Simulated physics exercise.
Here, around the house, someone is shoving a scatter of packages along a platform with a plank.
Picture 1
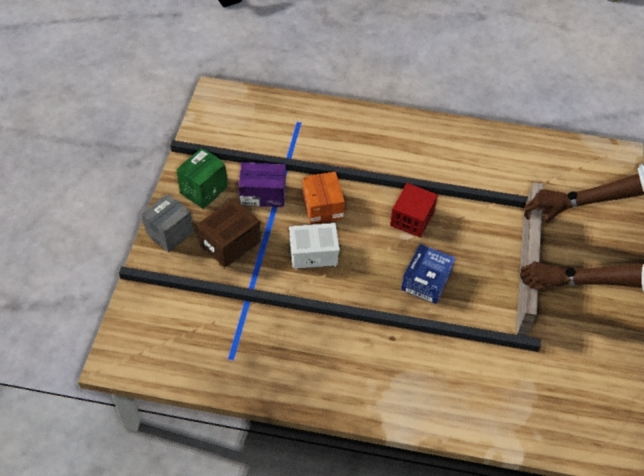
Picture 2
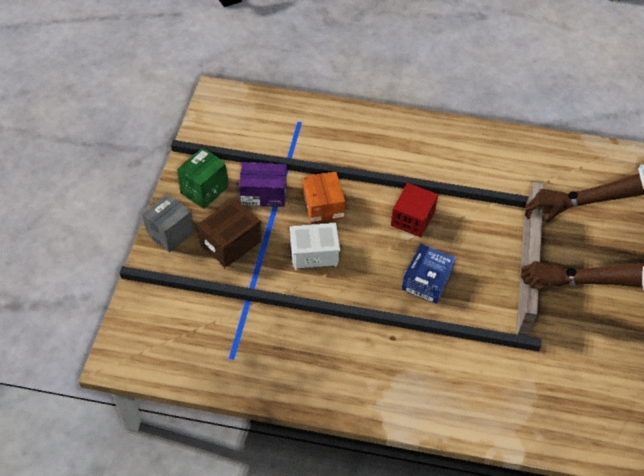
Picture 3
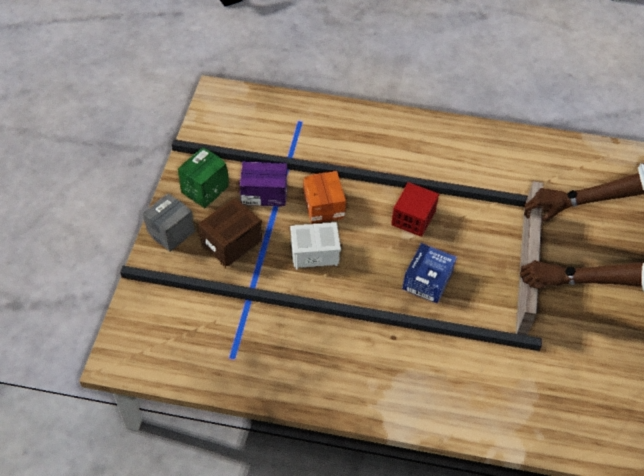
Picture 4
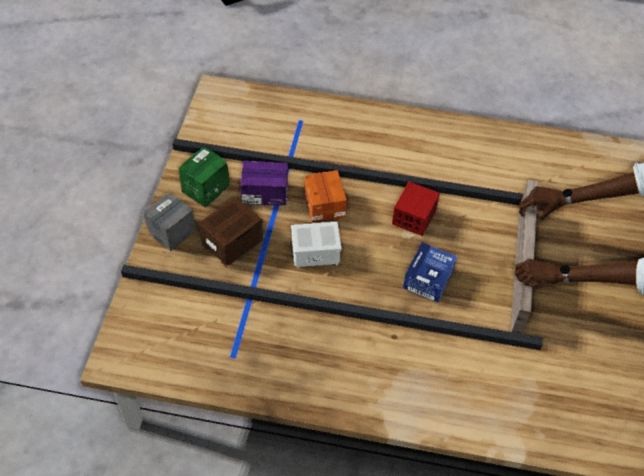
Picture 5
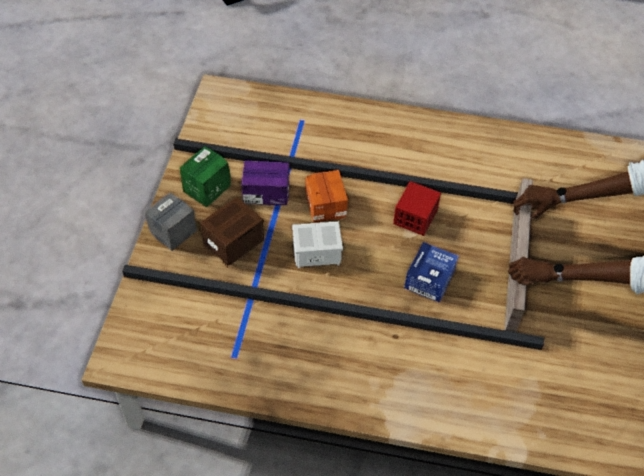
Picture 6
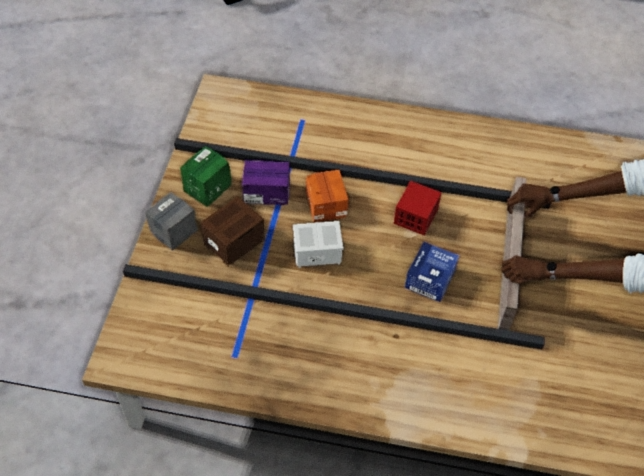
The footage shows two hands sliding a plank slightly left between dark rails on a wooden table, while the scattered boxes ahead, including red, blue, orange, white, purple, brown, green and grey ones, stay essentially still around a blue line.
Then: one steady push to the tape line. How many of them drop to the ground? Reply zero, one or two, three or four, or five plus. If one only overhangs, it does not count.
One or two.
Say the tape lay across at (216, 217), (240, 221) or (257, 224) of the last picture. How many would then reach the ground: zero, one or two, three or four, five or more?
3 or 4; either three or four; either one or two.
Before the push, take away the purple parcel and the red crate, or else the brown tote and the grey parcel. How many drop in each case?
The number is 1 for the first case and 1 for the second.
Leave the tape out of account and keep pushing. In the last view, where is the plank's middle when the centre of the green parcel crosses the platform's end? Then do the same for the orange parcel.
The green parcel gives roughly (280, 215), the orange parcel roughly (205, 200).
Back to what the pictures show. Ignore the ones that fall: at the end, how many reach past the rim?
The total comes out at 0.
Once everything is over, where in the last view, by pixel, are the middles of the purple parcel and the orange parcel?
The purple parcel comes to rest at (194, 169), and the orange parcel comes to rest at (232, 178).
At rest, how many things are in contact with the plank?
It touches 2.
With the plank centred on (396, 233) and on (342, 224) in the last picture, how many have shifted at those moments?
Answer - first 2, then 6.
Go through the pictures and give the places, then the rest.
The first picture shows grey parcel (168, 223); green parcel (203, 178); brown tote (230, 234); plank (530, 258); tape (268, 229).
The second picture shows green parcel (203, 178); blue box (429, 274).
The third picture shows brown tote (231, 233); orange parcel (324, 197).
The fourth picture shows grey parcel (170, 222); white tote (316, 245).
The fifth picture shows green parcel (206, 177); purple parcel (266, 183).
The sixth picture shows grey parcel (172, 221); green parcel (206, 176); brown tote (233, 232); plank (512, 252); tape (272, 226).
A little later, none off yet; grey parcel at rest near (172, 221); green parcel at rest near (206, 176); brown tote at rest near (233, 232).
Next, none off yet; grey parcel shifted a little near (166, 220); green parcel shifted a little near (191, 176); brown tote shifted about its own width near (203, 231).
When it is over, the number that fall off is one or two; down, green parcel and grey parcel.
